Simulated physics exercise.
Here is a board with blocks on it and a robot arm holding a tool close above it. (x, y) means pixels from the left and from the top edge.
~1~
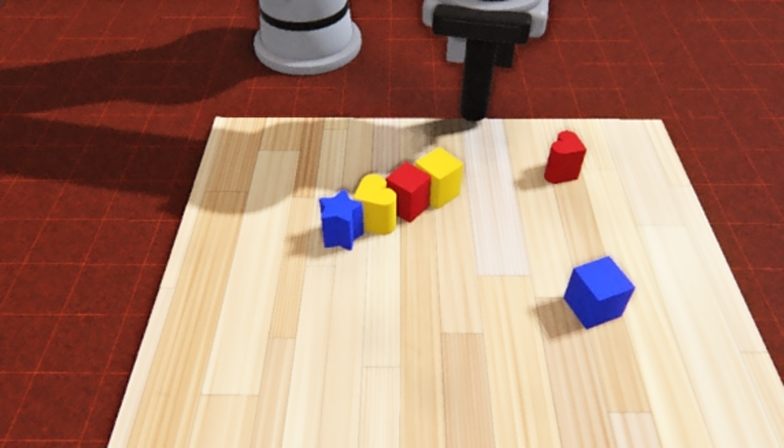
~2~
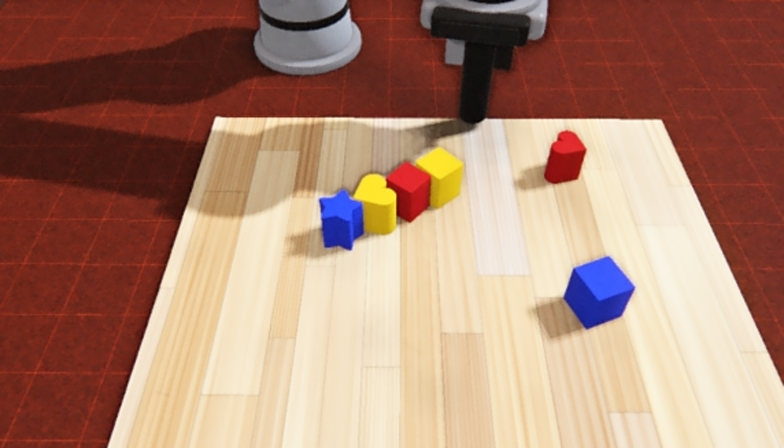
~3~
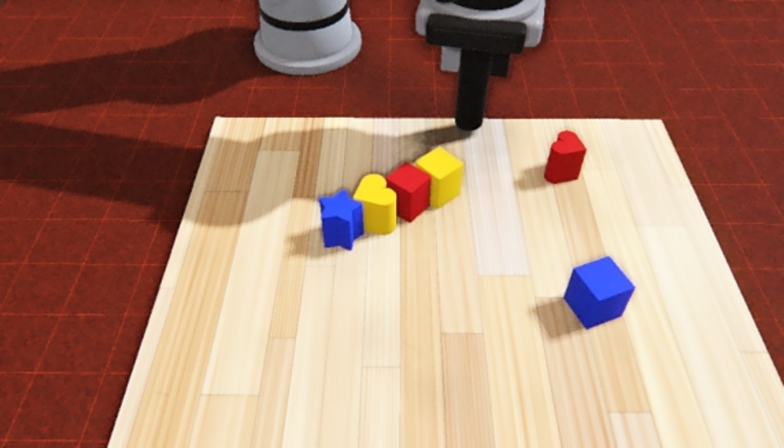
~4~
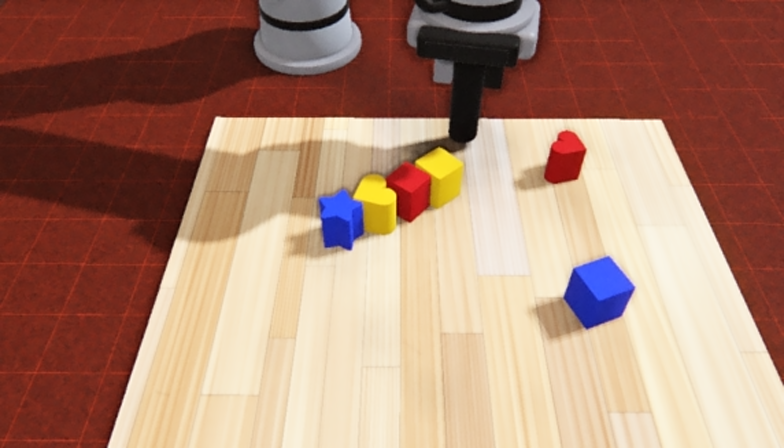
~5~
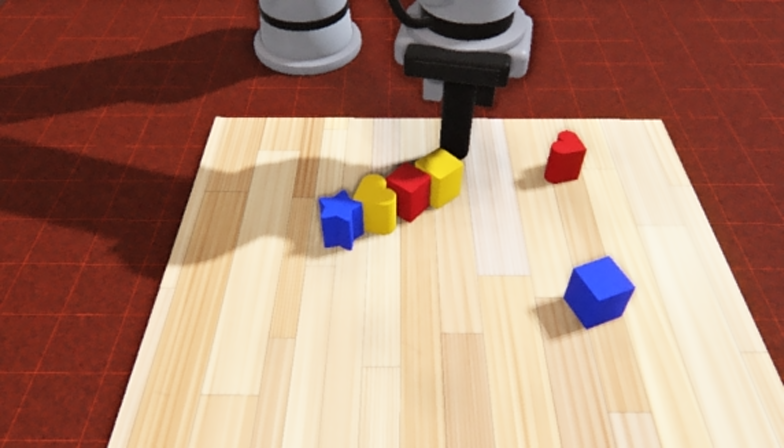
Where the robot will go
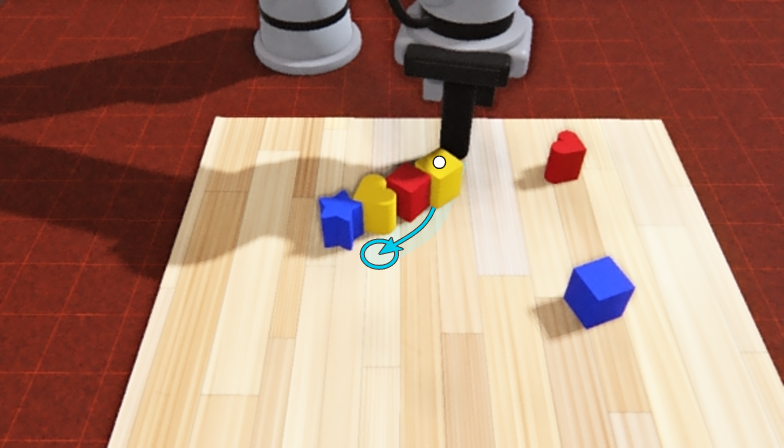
A robot arm with a black tool moves slightly at the far edge of a pale wooden board on a red floor, seen from above by a still camera. A blue star, yellow heart, red block and yellow block form a slanting row left of centre, with a red heart and blue cube to the right. The tool shifts slightly left and nearer, reaching beside the yellow block, while every block stays still.
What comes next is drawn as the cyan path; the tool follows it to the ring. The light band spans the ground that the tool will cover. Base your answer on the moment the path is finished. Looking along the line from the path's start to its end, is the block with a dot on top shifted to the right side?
Short answer: No.
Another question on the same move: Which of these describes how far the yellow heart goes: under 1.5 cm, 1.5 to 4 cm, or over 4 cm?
Displaced more than 4 cm.
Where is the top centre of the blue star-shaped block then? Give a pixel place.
The middle of its upper face should be somewhere near (294, 218).
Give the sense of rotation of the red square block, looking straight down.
It twists with the clock when seen from above.
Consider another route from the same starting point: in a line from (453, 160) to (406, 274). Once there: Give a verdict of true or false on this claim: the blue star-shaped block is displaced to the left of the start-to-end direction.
That claim is false.
Path on the board, from (453, 160) over (440, 192) and (421, 227) to (379, 254); the dot is on the yellow square block.
On the path given first. One third of the way, tool (440, 186); blue star-shaped block (326, 211); yellow heart (359, 197), turned 20° clockwise; red square block (394, 198), turned 40° clockwise; yellow square block (433, 186), turned 20° anticlockwise.
Two thirds of the way, tool (421, 220); blue star-shaped block (320, 213); yellow heart (353, 199), turned 30° clockwise; red square block (388, 203), turned 50° clockwise; yellow square block (431, 223), turned 60° anticlockwise.
At the end, tool (379, 247); blue star-shaped block (294, 218); yellow heart (321, 196), turned 60° clockwise; red square block (345, 214), turned 80° clockwise; yellow square block (429, 231), turned 85° anticlockwise.
